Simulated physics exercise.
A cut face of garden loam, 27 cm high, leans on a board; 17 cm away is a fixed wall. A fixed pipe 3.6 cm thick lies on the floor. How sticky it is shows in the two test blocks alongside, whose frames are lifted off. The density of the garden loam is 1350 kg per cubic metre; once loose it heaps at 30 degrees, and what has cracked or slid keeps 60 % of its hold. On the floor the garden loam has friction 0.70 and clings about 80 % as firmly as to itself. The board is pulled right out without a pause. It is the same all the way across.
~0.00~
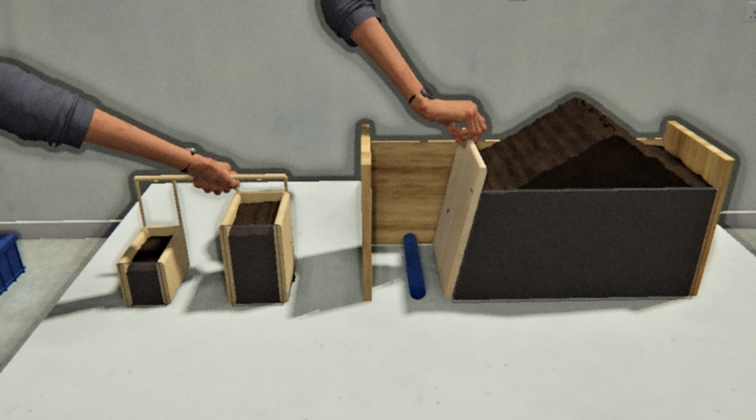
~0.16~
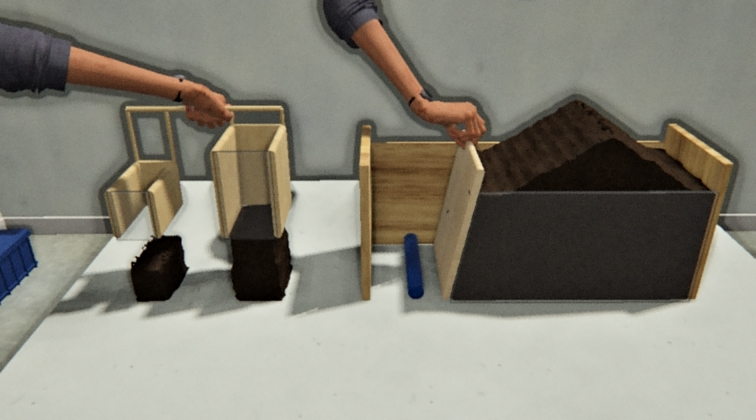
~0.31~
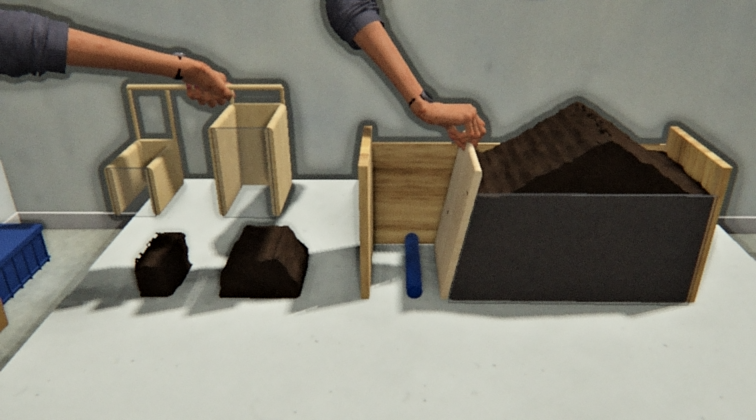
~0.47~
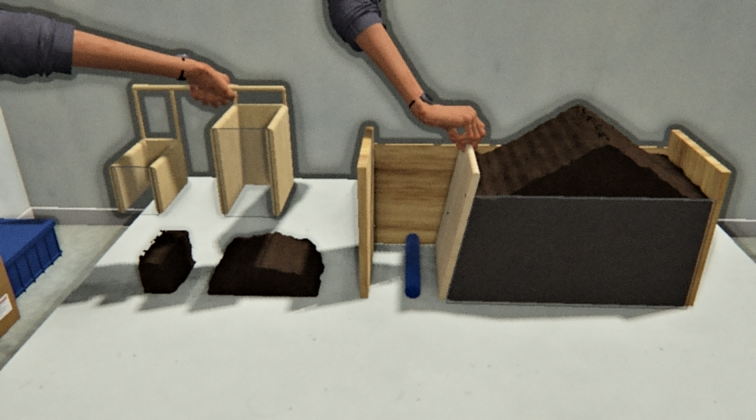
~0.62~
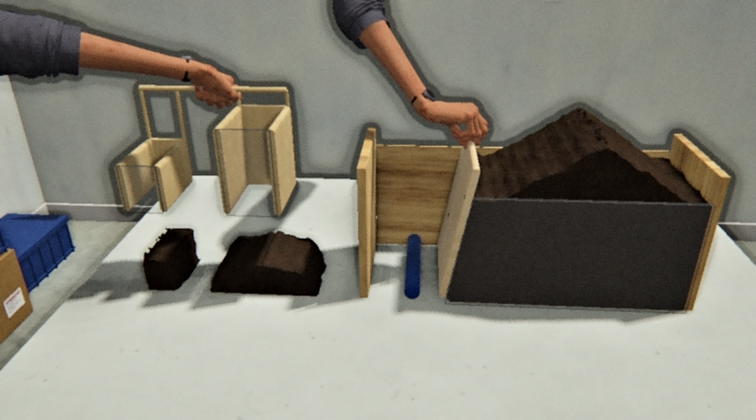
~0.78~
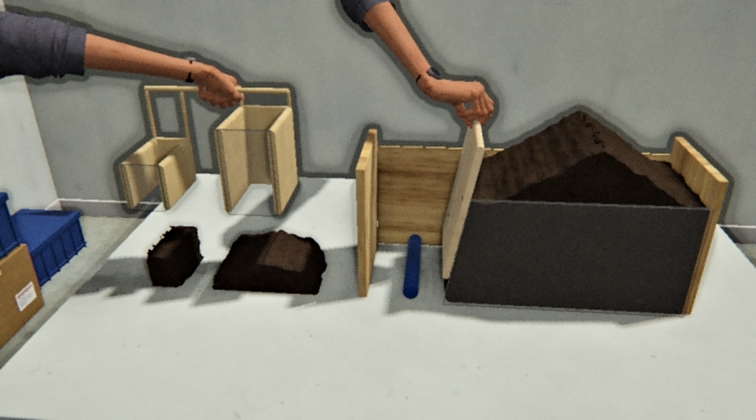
Two wooden moulds joined by a bar are lifted by a hand at left, uncovering two dark soil blocks; the small one keeps its shape while the taller one slumps into a low, wide mound. Then a second hand starts drawing up the board beside the large peaked bank of soil at right.
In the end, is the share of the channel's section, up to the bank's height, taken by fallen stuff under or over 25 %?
The result is over 25 %.
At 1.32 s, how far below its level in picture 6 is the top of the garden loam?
Roughly 2.5 cm.
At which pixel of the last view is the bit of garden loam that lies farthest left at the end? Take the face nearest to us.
At about (371, 288).
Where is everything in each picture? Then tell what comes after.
Top of the board at (482, 190), not yet moved; crest of the garden loam at (607, 136); block heights 8.9 cm, 18 cm (left to right), in the first frame.
Top of the board at (480, 191), not yet moved; crest of the garden loam at (604, 139); block heights 8.8 cm, 17 cm (left to right), in the second frame.
Top of the board at (478, 193), not yet moved; crest of the garden loam at (602, 142); block heights 8.7 cm, 11 cm (left to right), in the third frame.
Top of the board at (475, 195), not yet moved; crest of the garden loam at (600, 145); block heights 8.7 cm, 8.3 cm (left to right), in the fourth frame.
Top of the board at (475, 191), moved 1.4 cm; crest of the garden loam at (598, 149); block heights 8.7 cm, 8.3 cm (left to right), in the fifth frame.
Top of the board at (480, 169), moved 6.8 cm; crest of the garden loam at (595, 152); block heights 8.7 cm, 8.3 cm (left to right), in the sixth frame.
After 1.03 s, the face still stands, with nothing on top of the pipe; the channel is 0 % full.
After 1.32 s, the fallen stuff reaches 18 % of the way across, with nothing on top of the pipe; the channel is 7 % full.
After 1.62 s, the fallen stuff reaches 64 % of the way across, with 8.6 cm on top of the pipe; the channel is 28 % full.
After 1.91 s, the fallen stuff reaches 94 % of the way across, with 6.7 cm on top of the pipe; the channel is 33 % full.
After 1.98 s, the fallen stuff reaches 94 % of the way across, with 6.7 cm on top of the pipe; the channel is 33 % full.
